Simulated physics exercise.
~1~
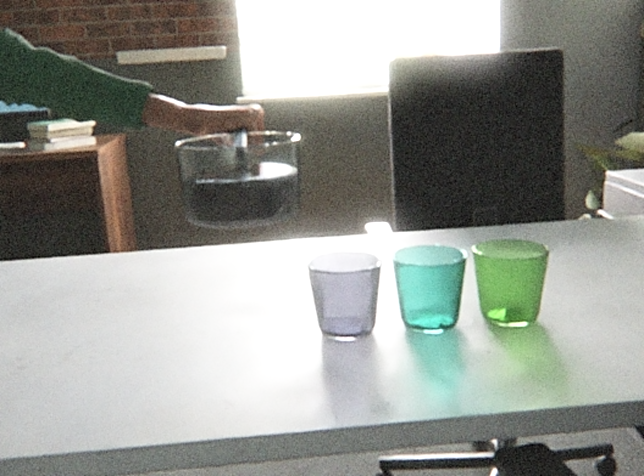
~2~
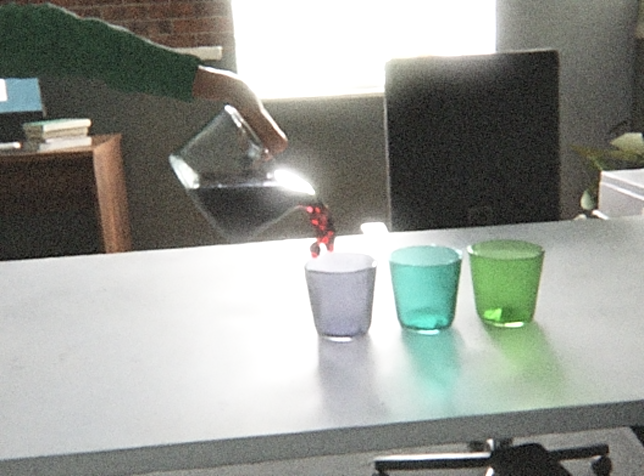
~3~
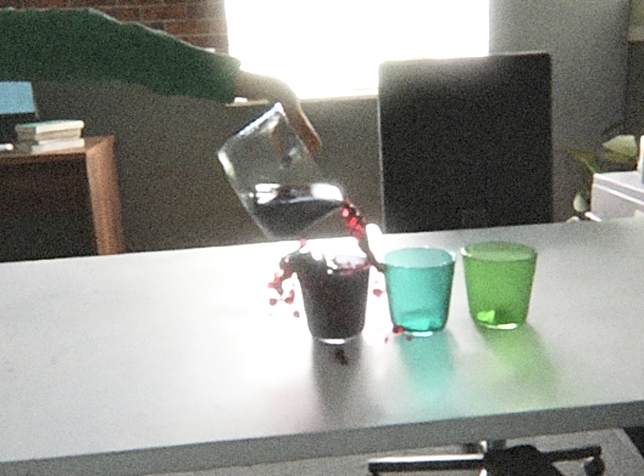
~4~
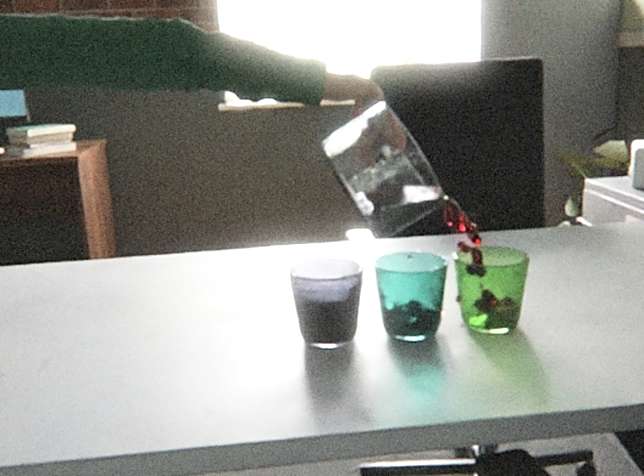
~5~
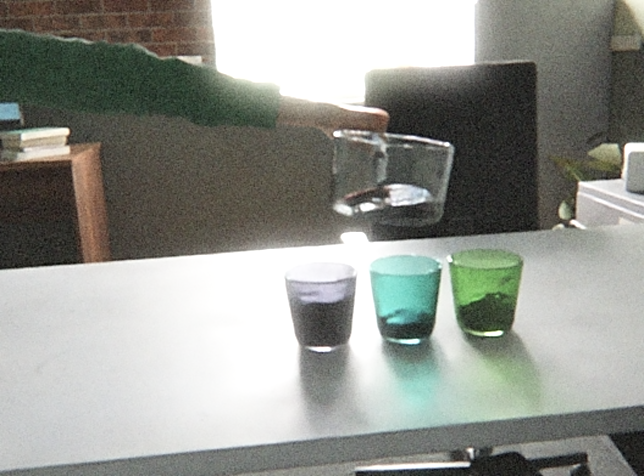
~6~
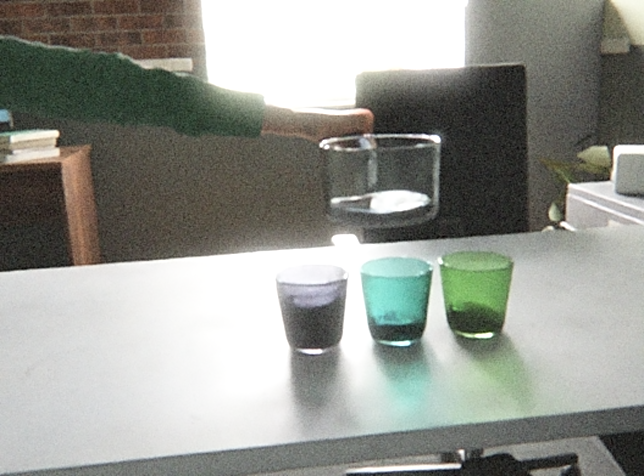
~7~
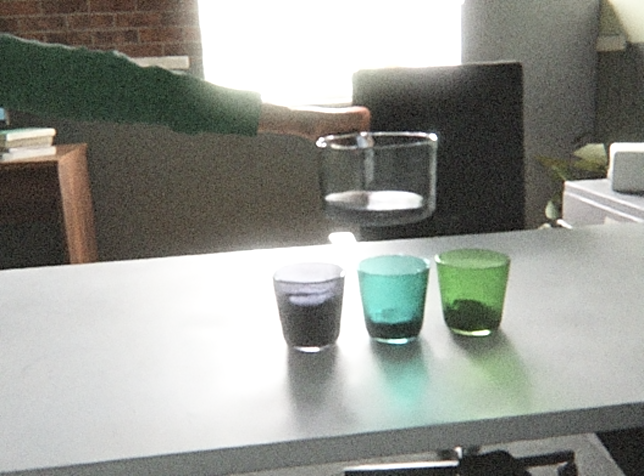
The footage shows a green-sleeved arm tilting a clear pot of dark red wine over three tumblers, sweeping rightward and splashing some around the left one. The pot is then leveled, nearly empty, leaving the purple tumbler fuller than the teal and green ones.
